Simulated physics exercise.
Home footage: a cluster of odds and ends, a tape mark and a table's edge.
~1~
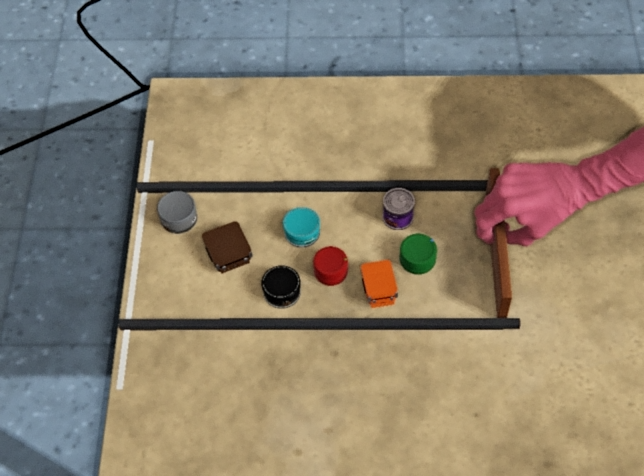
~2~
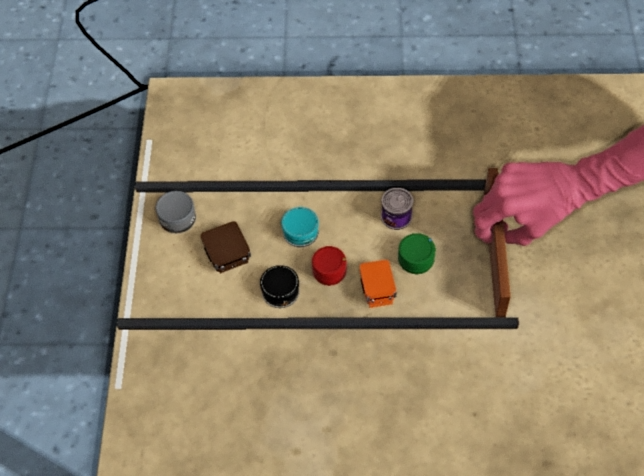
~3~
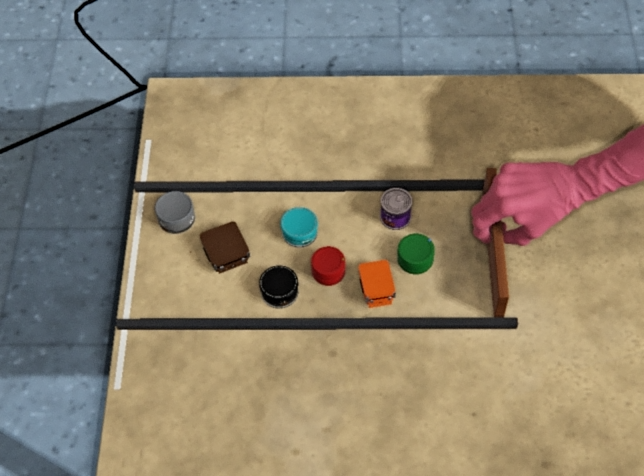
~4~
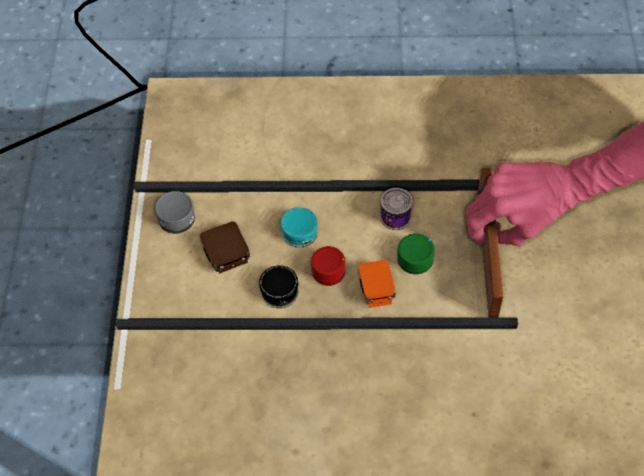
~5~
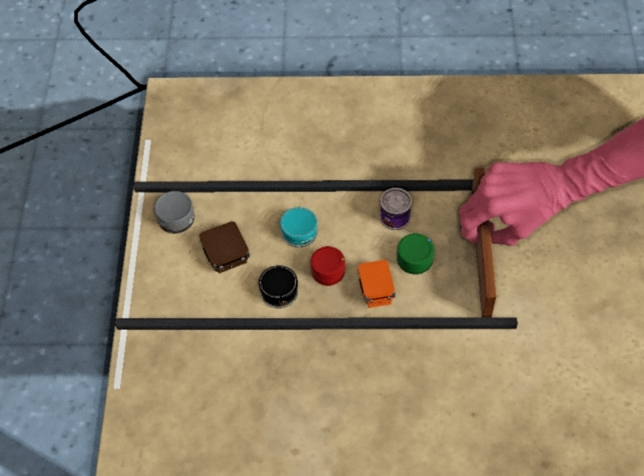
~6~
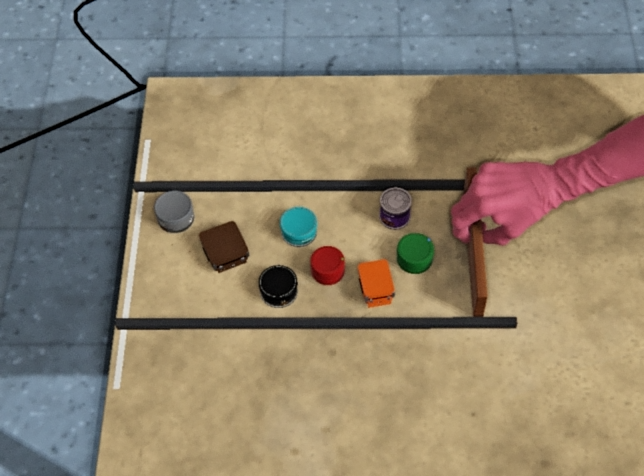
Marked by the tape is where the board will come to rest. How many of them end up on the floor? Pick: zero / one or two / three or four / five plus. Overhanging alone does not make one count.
That comes to five plus.
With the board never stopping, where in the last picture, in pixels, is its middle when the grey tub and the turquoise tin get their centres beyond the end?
Around (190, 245) first and around (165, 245) second.
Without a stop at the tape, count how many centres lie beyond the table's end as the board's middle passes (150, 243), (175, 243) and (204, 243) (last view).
5, 2 and 0.
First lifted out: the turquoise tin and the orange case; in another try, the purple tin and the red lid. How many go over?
Fallen: 6 in the first try, 6 in the other.
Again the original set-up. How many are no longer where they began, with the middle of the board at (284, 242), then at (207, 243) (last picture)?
Well, it's 7 at the first one and 8 at the second.
A little later, none off yet; grey tub at rest near (175, 212); brown case at rest near (225, 248); black pot at rest near (279, 287).
Next, none off yet; grey tub at rest near (175, 212); brown case shifted a little near (206, 245); black pot shifted about its own width near (229, 298).
Later still, none off yet; grey tub shifted about its own width near (134, 202); brown case shifted well along near (124, 247); black pot shifted well along near (140, 300).
When it is over, the number that fall off is five or more; down, green lid, purple tin, orange case, red lid, turquoise tin, black pot, brown case and grey tub.
